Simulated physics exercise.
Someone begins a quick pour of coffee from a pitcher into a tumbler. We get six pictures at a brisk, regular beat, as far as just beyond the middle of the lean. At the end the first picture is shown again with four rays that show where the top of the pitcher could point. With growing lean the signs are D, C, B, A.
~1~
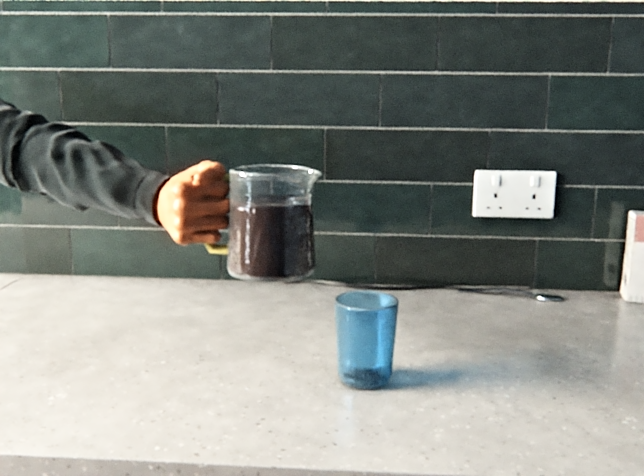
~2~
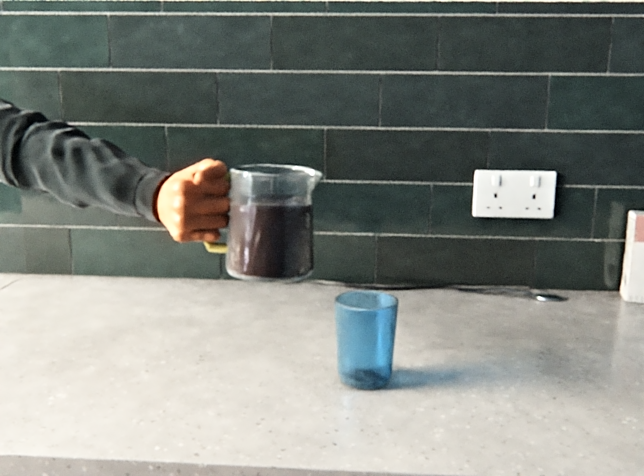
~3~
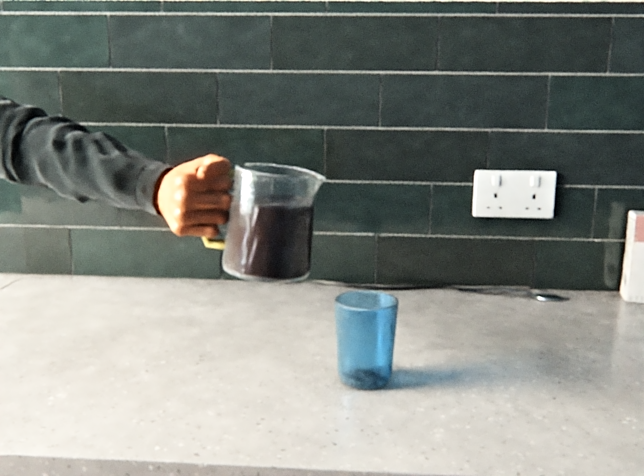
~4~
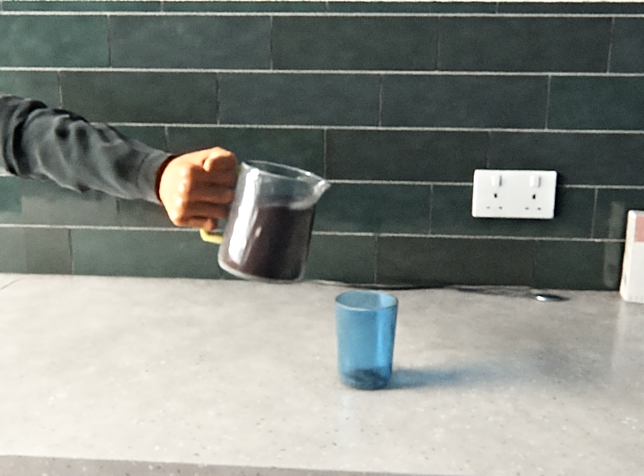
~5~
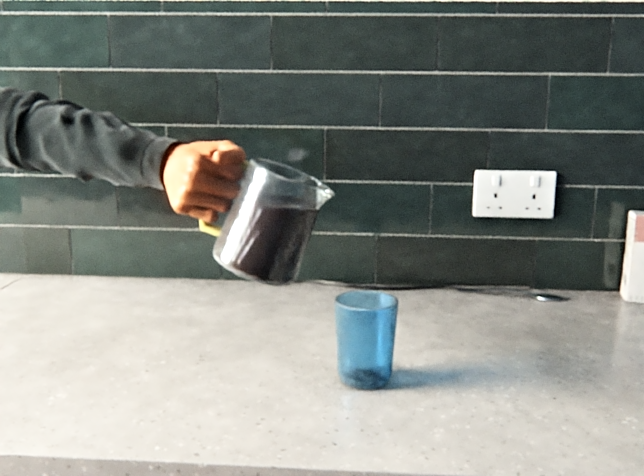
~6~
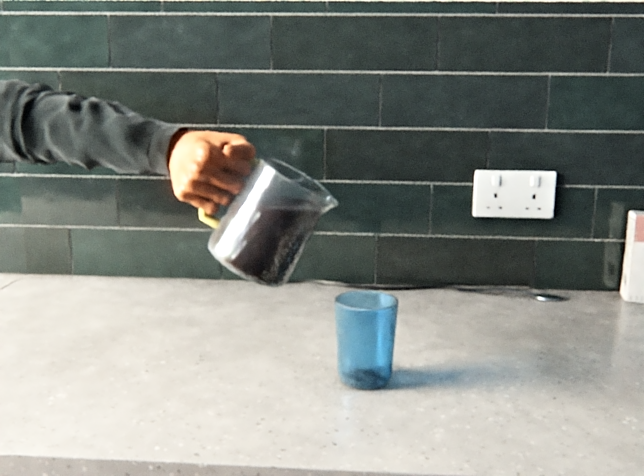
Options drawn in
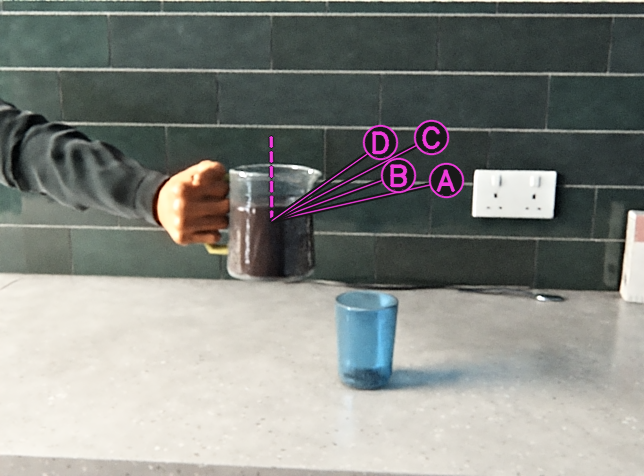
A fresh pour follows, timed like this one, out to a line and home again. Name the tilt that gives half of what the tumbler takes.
I would pick mark C.
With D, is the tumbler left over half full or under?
Under half.
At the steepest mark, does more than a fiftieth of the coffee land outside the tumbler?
Yes.
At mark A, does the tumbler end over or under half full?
Over.
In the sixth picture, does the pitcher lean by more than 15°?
Yes, it does.
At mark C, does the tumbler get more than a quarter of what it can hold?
Yes, clearly.
In magenta, A at (430, 184); B at (381, 180); C at (416, 145); D at (367, 153).
Choosing A, the tumbler ends with about 80 % of what it can hold; 11 % of the coffee is spilt.
Choosing B, the tumbler ends with about 73 % of what it can hold.
Choosing C, the tumbler ends with about 50 % of what it can hold.
Choosing D, the tumbler ends with about 29 % of what it can hold.
